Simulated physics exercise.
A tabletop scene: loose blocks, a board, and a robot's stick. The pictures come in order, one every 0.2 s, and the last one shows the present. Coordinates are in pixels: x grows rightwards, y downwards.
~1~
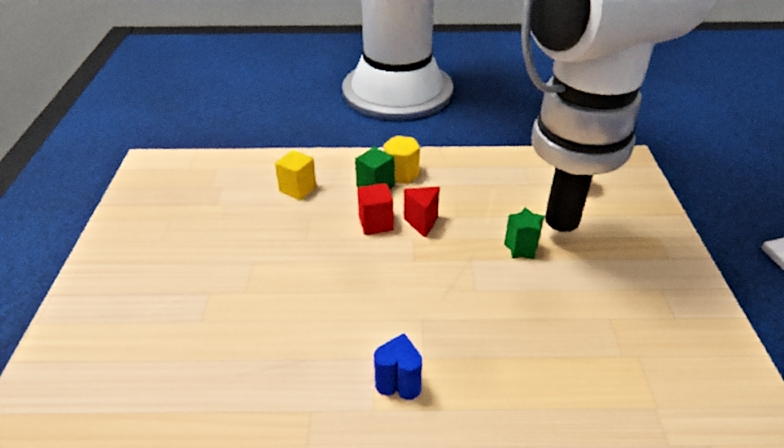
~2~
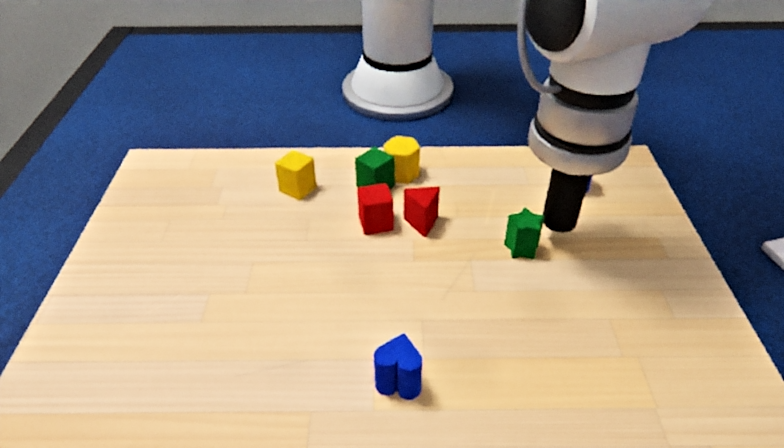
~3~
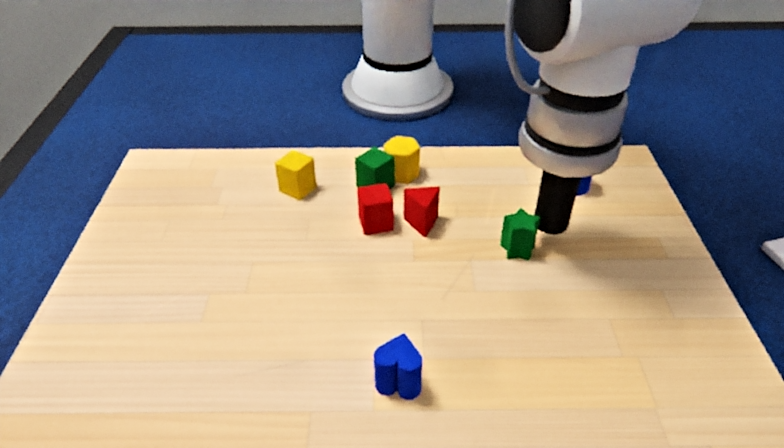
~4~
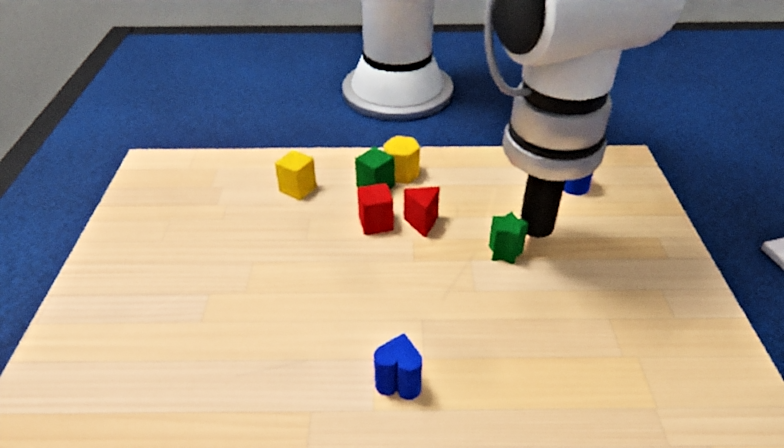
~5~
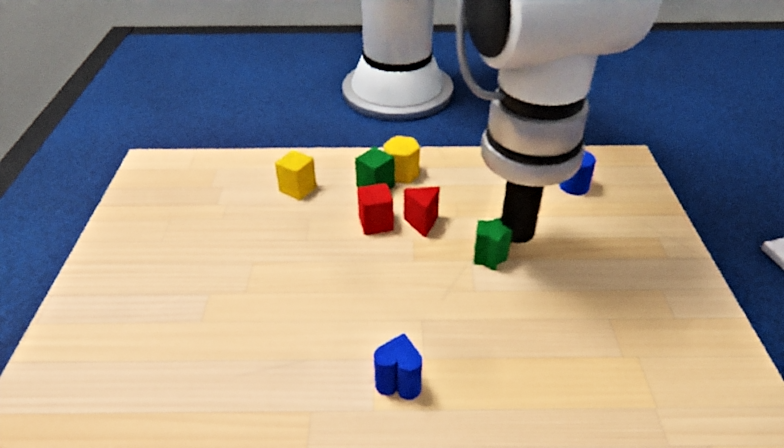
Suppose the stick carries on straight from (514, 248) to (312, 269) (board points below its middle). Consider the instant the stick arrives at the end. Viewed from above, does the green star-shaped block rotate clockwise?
It seems not.
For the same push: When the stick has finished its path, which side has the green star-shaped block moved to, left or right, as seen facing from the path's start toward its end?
To the path's left.
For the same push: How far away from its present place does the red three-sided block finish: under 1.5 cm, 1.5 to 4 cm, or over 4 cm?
Distance: Less than 1.5 cm.
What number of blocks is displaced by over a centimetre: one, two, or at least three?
Displaced: One.
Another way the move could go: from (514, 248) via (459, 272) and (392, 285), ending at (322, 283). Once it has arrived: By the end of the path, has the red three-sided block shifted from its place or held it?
By the last moment, the red three-sided block will still be in its place.
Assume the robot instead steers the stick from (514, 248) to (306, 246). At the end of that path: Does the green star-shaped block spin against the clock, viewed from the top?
In short: Yes.
The first path, step by step. One third of the way, stick at (448, 240); green star-shaped block at (433, 243), turned 30° anticlockwise.
Two thirds of the way, stick at (380, 247); green star-shaped block at (414, 251), turned 80° anticlockwise.
At the end, stick at (310, 254); red three-sided block still; green star-shaped block at (414, 251), turned 80° anticlockwise.
